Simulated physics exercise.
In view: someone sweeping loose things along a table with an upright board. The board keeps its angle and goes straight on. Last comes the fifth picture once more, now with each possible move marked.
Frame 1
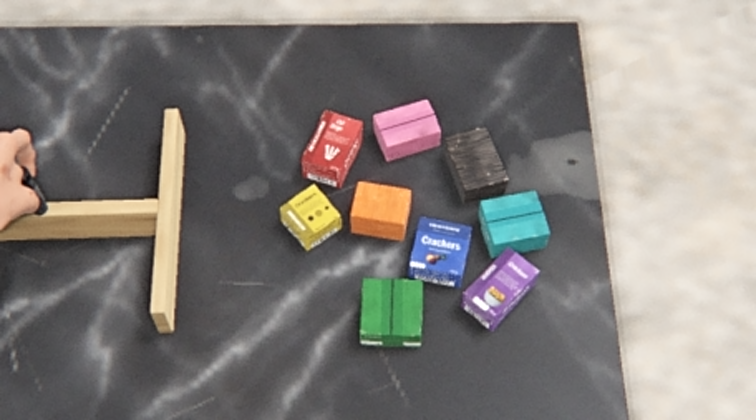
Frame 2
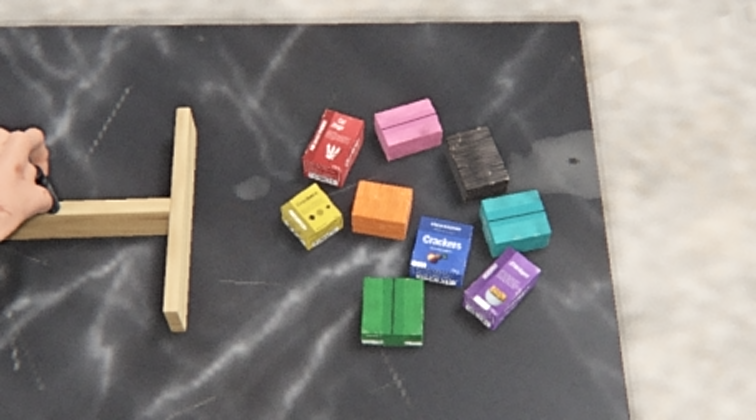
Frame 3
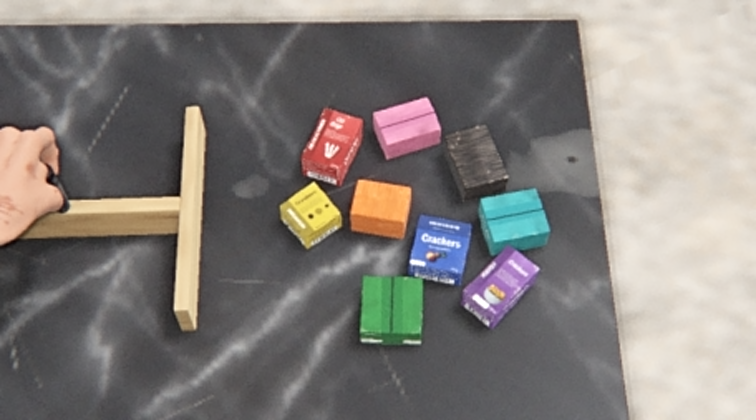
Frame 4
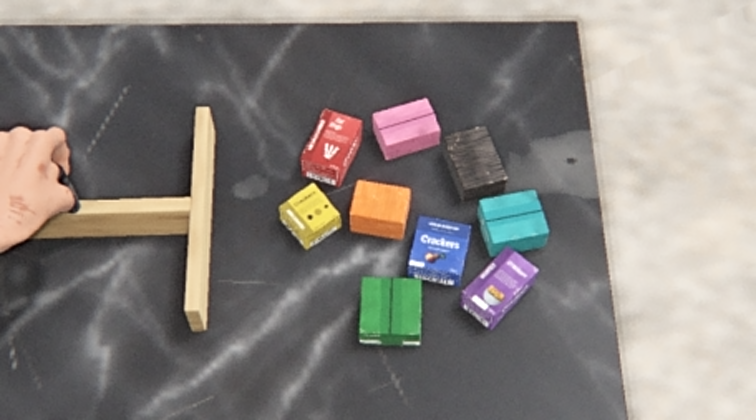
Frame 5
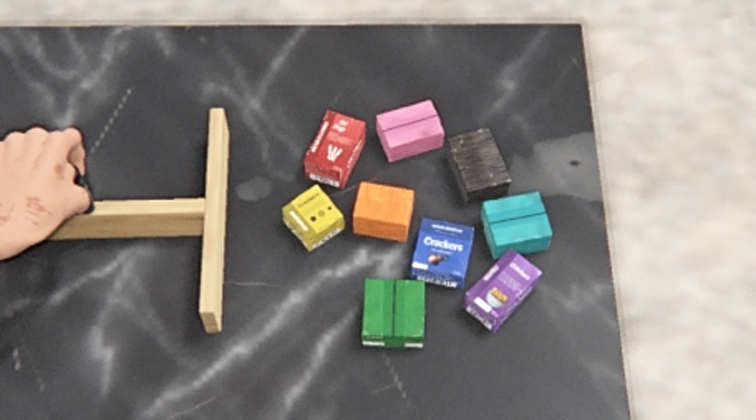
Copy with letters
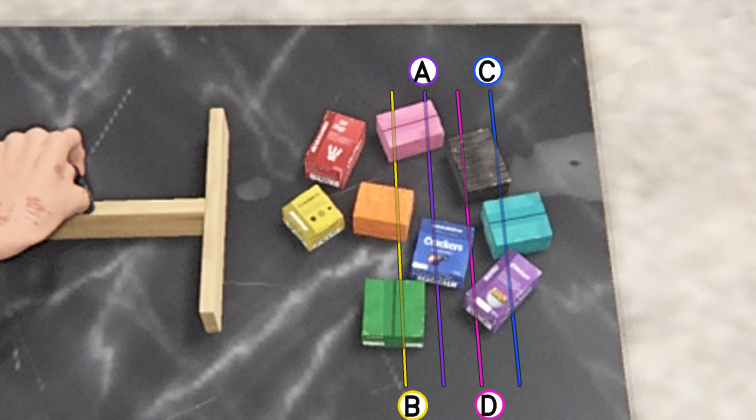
A hand slides an upright wooden board slowly right across a dark table toward colourful boxes.
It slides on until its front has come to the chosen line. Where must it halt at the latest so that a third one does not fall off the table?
Stop at C.
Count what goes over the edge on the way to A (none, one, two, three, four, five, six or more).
In all, none.
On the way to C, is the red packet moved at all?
By then, yes.
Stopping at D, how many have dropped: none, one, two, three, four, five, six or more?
By then, none.
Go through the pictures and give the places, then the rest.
The first picture shows yellow packet (311, 219); green box (392, 313); black block (475, 165).
The second picture shows board (177, 204); turquoise box (514, 223).
The third picture shows board (186, 203); orange block (381, 209).
The fourth picture shows board (198, 203); pink box (406, 130).
The fifth picture shows board (212, 205); yellow packet (313, 219); green box (394, 314); black block (478, 166).
On the copy, A at (434, 228); B at (398, 228); C at (504, 227); D at (469, 228).
On C. First, board (317, 204); red packet (345, 149); orange block (397, 212).
Then, board (422, 204); turquoise box (555, 228); black block (535, 170).
Finally, board (502, 203); turquoise box over the edge; black block over the edge; two fallen.
By contrast, A is within the limit but short; B is within the limit but short; D is within the limit but short.
